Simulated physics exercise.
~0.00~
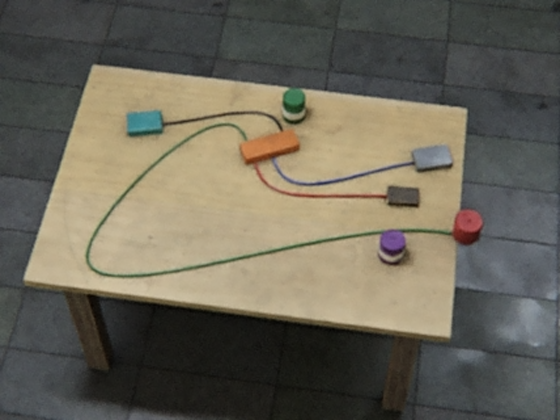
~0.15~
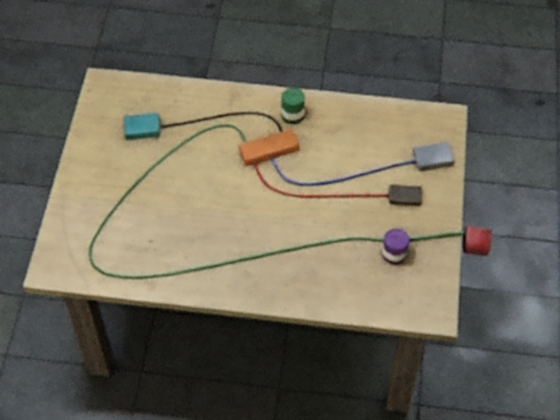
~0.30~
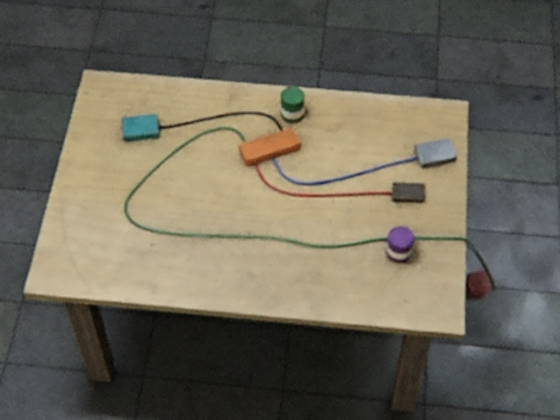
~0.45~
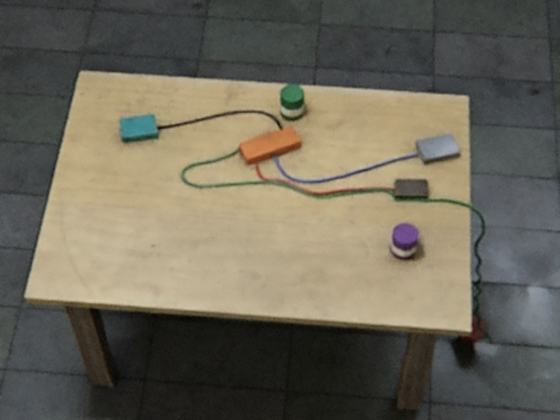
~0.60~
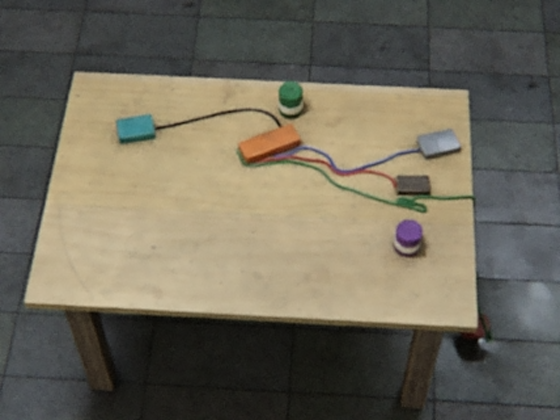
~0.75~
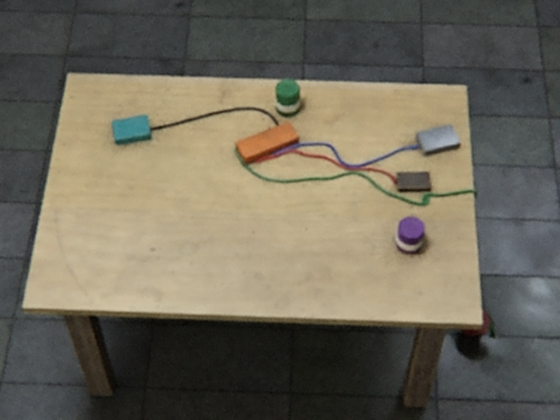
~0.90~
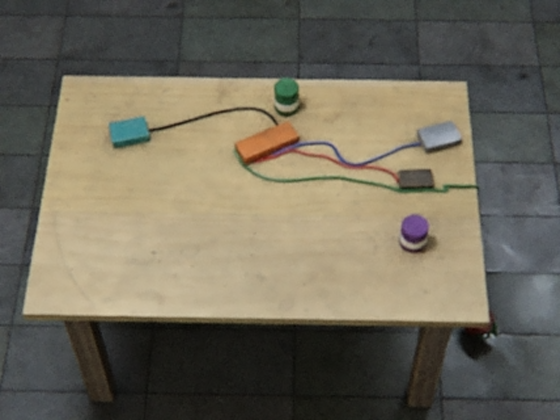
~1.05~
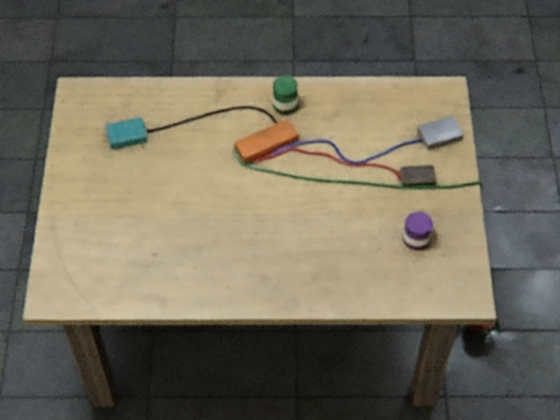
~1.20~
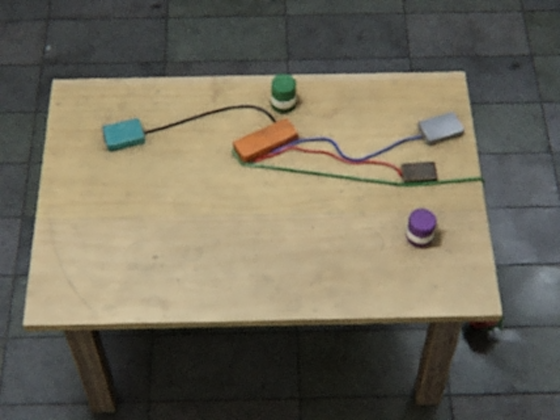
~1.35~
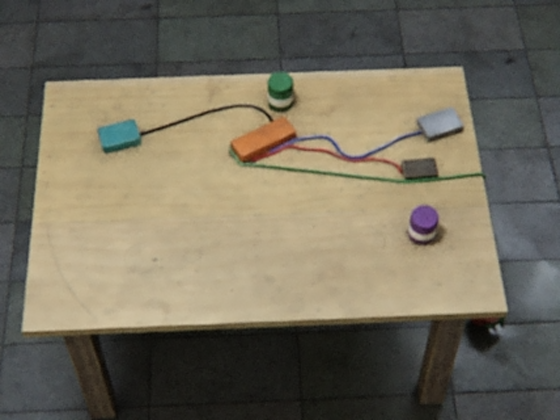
The footage shows a wooden table with small devices wired to an orange strip as a red cylinder drops off the right edge, dragging its green cable across the tabletop until it pulls nearly straight, the other items staying put and the cylinder ending below the tabletop.
